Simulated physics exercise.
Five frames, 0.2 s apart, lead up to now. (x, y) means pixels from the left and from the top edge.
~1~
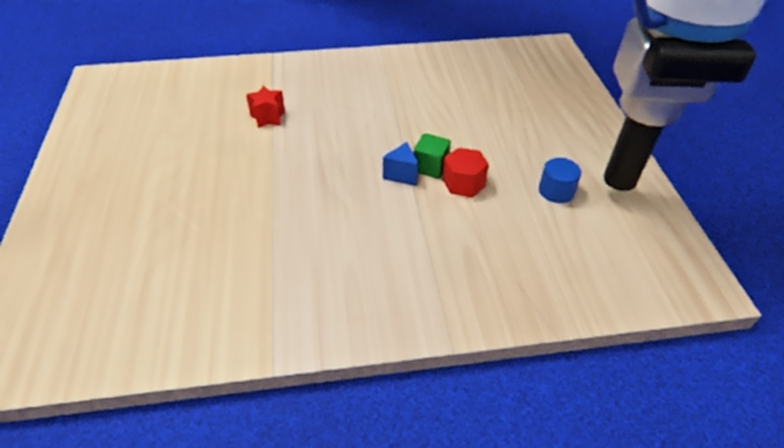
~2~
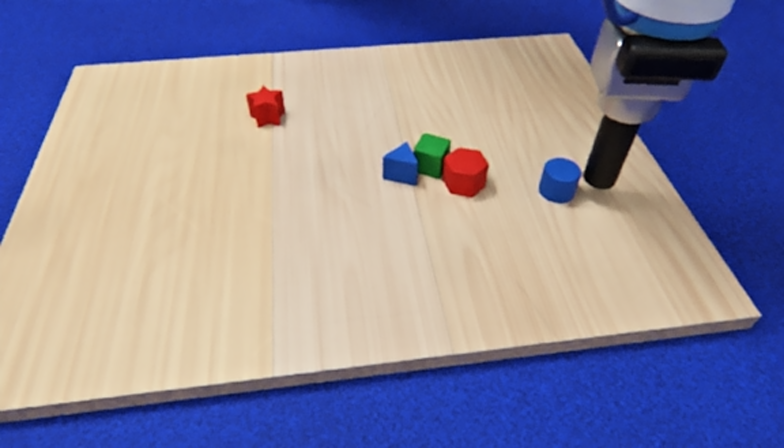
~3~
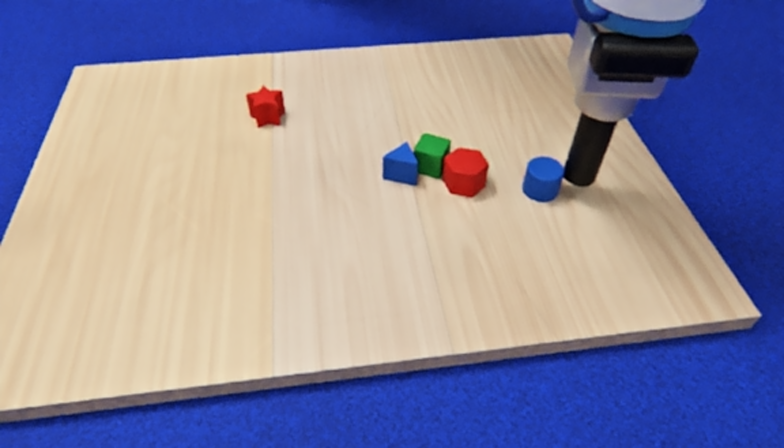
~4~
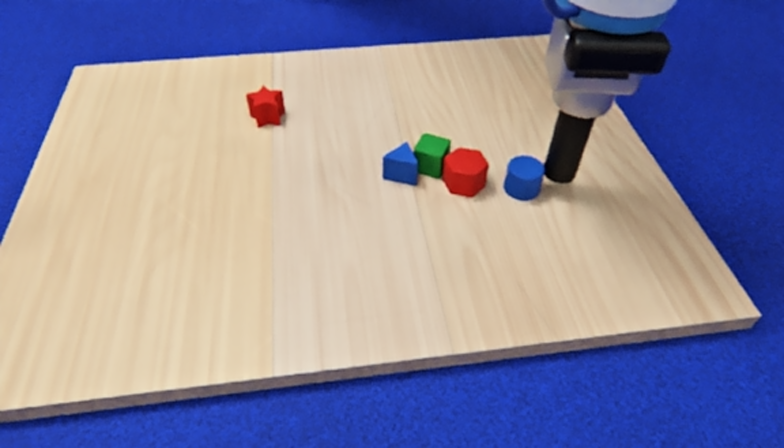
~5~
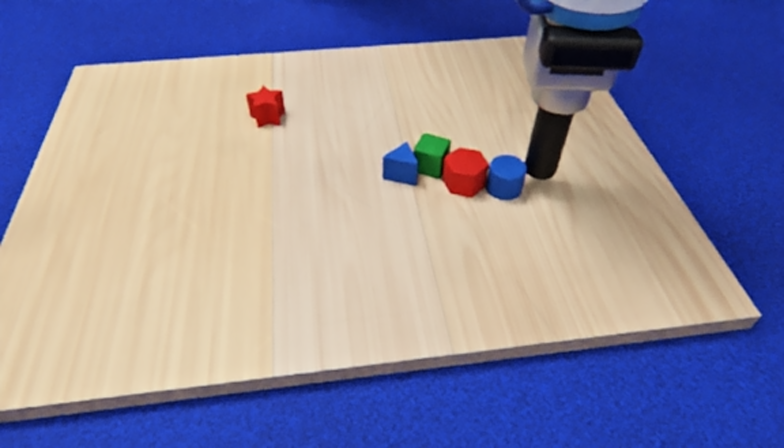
At the start, a black-tipped robotic tool stands to the right of a blue cylinder on a wooden board, with a red hexagon, green block and blue triangle clustered nearby and a red star farther left. The tool moves left, meets the cylinder and pushes it left beside the red hexagon.
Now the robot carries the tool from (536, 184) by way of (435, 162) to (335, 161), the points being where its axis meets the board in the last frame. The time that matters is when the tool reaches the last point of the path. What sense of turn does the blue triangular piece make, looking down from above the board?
The block turns counter-clockwise.
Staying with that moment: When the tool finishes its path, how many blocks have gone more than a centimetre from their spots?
Three or more get moved.
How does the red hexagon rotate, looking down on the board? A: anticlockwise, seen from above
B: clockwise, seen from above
That would be B.
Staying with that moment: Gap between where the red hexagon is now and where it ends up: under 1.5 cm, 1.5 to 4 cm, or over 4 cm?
It goes 1.5 to 4 cm.
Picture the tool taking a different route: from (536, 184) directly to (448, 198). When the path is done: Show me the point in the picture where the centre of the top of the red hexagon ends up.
Pixel (411, 175).
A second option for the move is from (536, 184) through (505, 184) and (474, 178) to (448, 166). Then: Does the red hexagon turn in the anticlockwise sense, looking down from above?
No, that is not how it ends up.
On the path given first. One third of the way, tool at (470, 153); green square at (428, 142), turned 20° clockwise; red hexagon at (439, 170), turned 60° clockwise; blue circular block at (479, 169).
Two thirds of the way, tool at (402, 145); blue triangular piece at (371, 161), turned 75° anticlockwise; green square at (370, 144), turned 25° anticlockwise; red hexagon at (439, 170), turned 60° clockwise; blue circular block at (479, 169).
At the end, tool at (333, 147); blue triangular piece at (369, 162), turned 90° anticlockwise; green square at (313, 156), turned 95° anticlockwise; red hexagon at (439, 170), turned 60° clockwise; blue circular block at (479, 169).
